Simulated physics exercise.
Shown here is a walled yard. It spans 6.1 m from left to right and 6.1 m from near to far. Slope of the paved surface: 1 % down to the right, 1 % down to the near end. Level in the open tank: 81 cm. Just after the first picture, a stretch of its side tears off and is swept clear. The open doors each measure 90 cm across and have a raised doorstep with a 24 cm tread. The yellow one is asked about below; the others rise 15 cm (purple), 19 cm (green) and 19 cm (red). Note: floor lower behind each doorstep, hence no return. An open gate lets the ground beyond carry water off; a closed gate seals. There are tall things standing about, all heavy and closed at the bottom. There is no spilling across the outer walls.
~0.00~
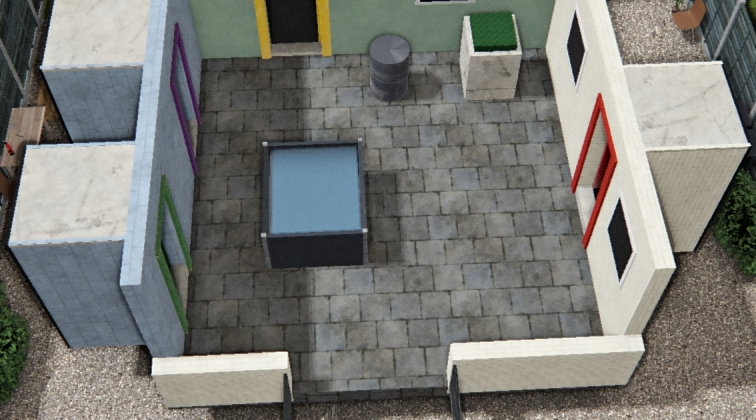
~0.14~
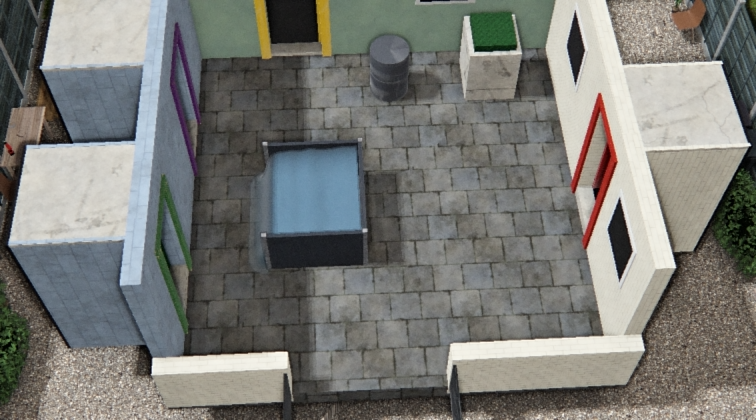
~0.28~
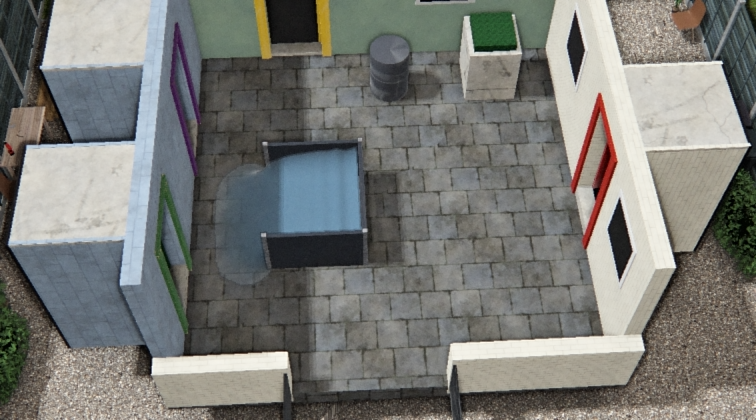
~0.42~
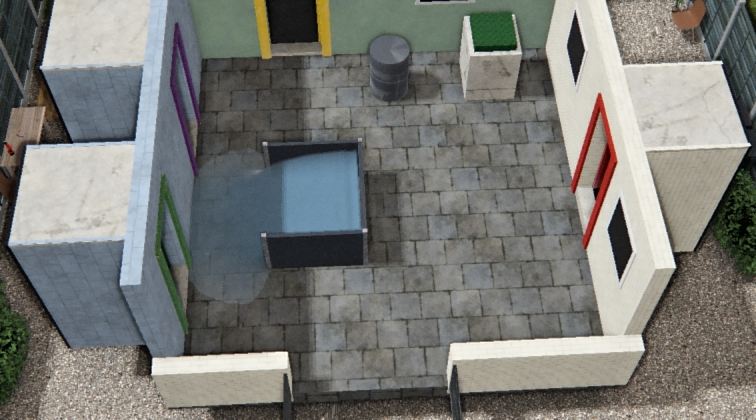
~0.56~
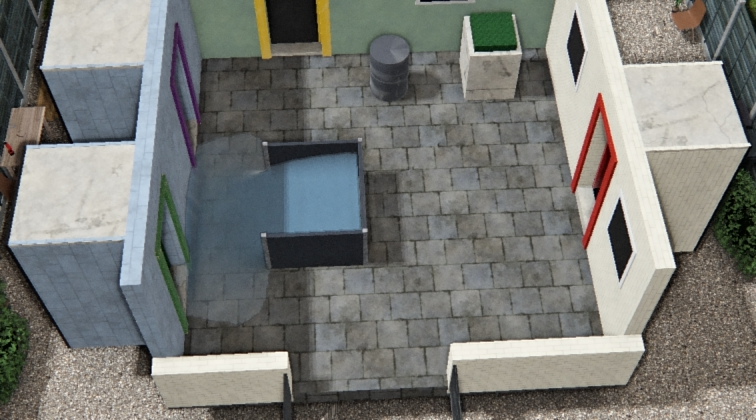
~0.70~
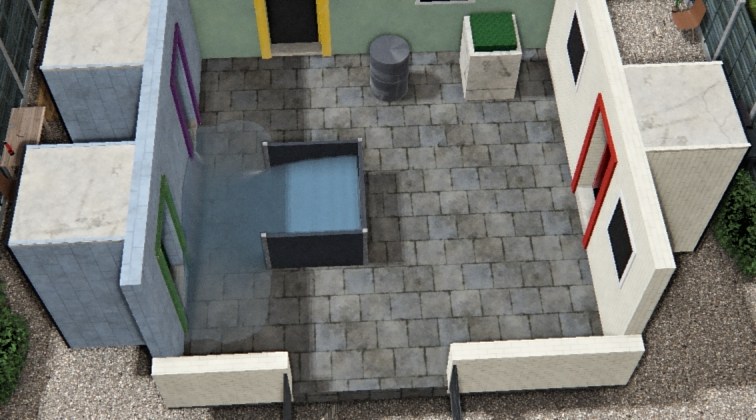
Water pours from the open left side of a tank and spreads across the paved yard.
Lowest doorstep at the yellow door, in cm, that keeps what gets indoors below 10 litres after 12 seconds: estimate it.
My estimate is 11.5 cm.
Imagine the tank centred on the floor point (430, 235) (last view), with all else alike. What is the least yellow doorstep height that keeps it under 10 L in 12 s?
Some 7.0 cm.
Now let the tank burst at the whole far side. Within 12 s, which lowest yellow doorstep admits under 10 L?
Roughly 33 cm.
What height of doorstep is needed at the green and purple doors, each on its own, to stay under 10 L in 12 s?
About 29 cm at green and about 20 cm at purple.
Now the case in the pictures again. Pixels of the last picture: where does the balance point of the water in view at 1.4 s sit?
Roughly (249, 223).
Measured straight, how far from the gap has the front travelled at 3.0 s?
About 4.4 m.
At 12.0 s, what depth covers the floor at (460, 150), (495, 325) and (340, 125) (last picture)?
Close to 4, 8 and 3 cm deep.
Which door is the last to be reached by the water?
That would be the red door.
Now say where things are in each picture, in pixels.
In the first frame, the open tank at (314, 190) is whole and still, 81 cm deep; the yellow door at (293, 14) is dry.
In the second frame, water pours out at (270, 210) and has run 0.3 m, to (254, 261); about 7 cm deep outside, 81 cm at the back.
In the third frame, water pours out at (270, 213) and has run 0.8 m, to (219, 233); about 13 cm deep outside, 72 cm at the back.
In the fourth frame, the front is at (190, 274), 1.2 m from the gap at (271, 214); 2.9 m2 of floor is wet, 69 cm left at the back.
In the fifth frame, water pours out at (271, 214) and has run 1.4 m, to (187, 310); about 13 cm deep outside, 65 cm at the back.
In the sixth frame, water pours out at (271, 215) and has run 1.7 m, to (186, 336); about 13 cm deep outside, 56 cm at the back; the yellow door at (293, 14), 3.5 m from the gap, is still 1.9 m from the nearest water.
After 1.4 s water covers 20 % of the floor, deepest (45 cm) near (204, 230); it has not reached the yellow door.
After 3.0 s water covers 50 % of the floor, deepest (24 cm) near (183, 382); 13 cm at the yellow door, 17 litres in over its 7 cm doorstep.
After 12.0 s water covers 90 % of the floor, deepest (10 cm) near (575, 364); 1 cm at the yellow door, 35 litres in over its 7 cm doorstep.
At the yellow door as built, the water arrived by 1.9 s and peaked near 15 cm at 2.6 s.
Run again over the same 12 s with other heights there, 17 litres in over 10 cm, 4 litres over 14 cm. The limit of 10 litres is kept from about 11.5 cm up.
